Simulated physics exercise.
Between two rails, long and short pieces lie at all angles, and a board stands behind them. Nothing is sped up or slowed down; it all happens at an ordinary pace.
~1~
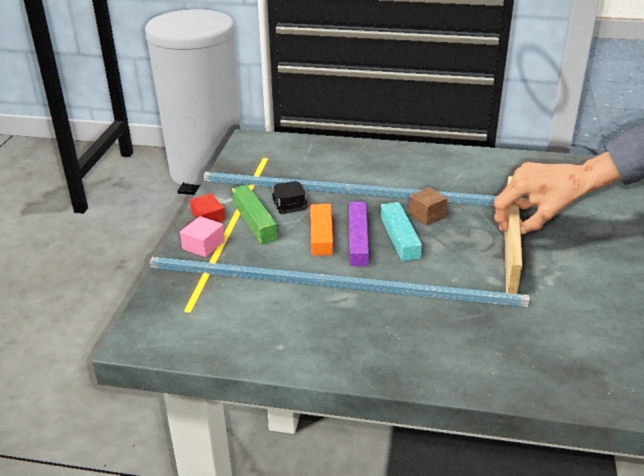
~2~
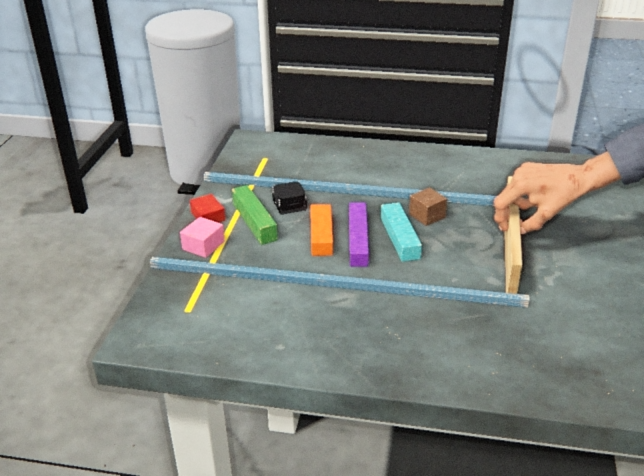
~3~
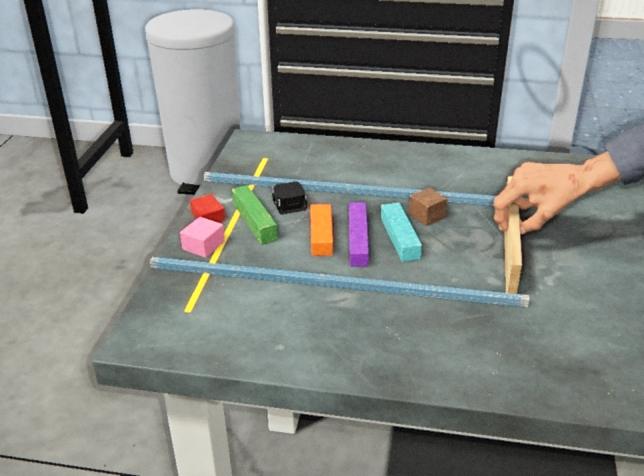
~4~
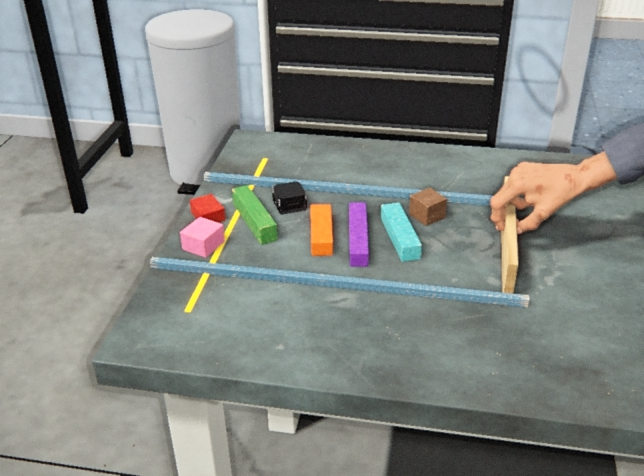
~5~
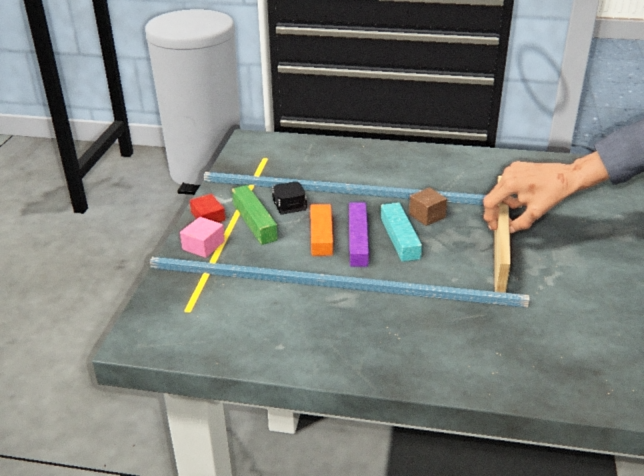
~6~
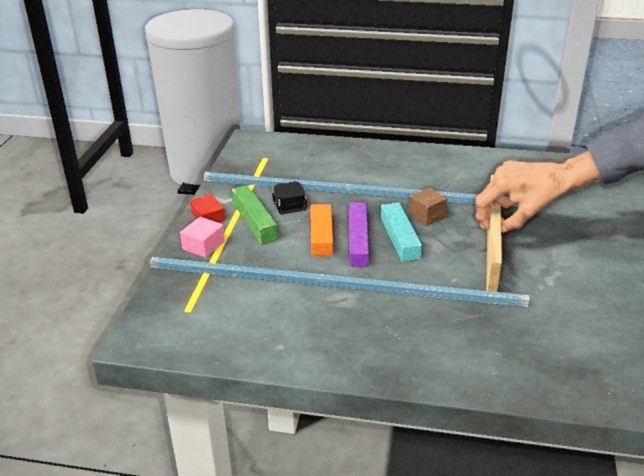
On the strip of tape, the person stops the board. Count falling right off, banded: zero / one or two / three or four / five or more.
After the push, three or four have dropped.
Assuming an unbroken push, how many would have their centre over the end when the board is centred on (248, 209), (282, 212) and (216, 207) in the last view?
Place by place: 2, 0 and 5.
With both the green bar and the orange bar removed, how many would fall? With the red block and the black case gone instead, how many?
That gives 0 in the first case, then 2 in the second.
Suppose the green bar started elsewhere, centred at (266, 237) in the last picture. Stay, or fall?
It simply slips off.
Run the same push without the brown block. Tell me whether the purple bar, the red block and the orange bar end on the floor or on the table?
The purple bar stays put; the red block comes off; the orange bar stays put.
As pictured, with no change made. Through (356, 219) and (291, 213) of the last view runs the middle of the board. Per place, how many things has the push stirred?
4 and 8.
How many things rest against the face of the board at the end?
My count gives 2.
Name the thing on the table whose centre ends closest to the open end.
That's the orange bar.
A little later, none off yet; red block at rest near (207, 210); pink block at rest near (203, 237); green bar at rest near (254, 214).
When it is over, the number that fall off is three or four; down, green bar, pink block and red block.
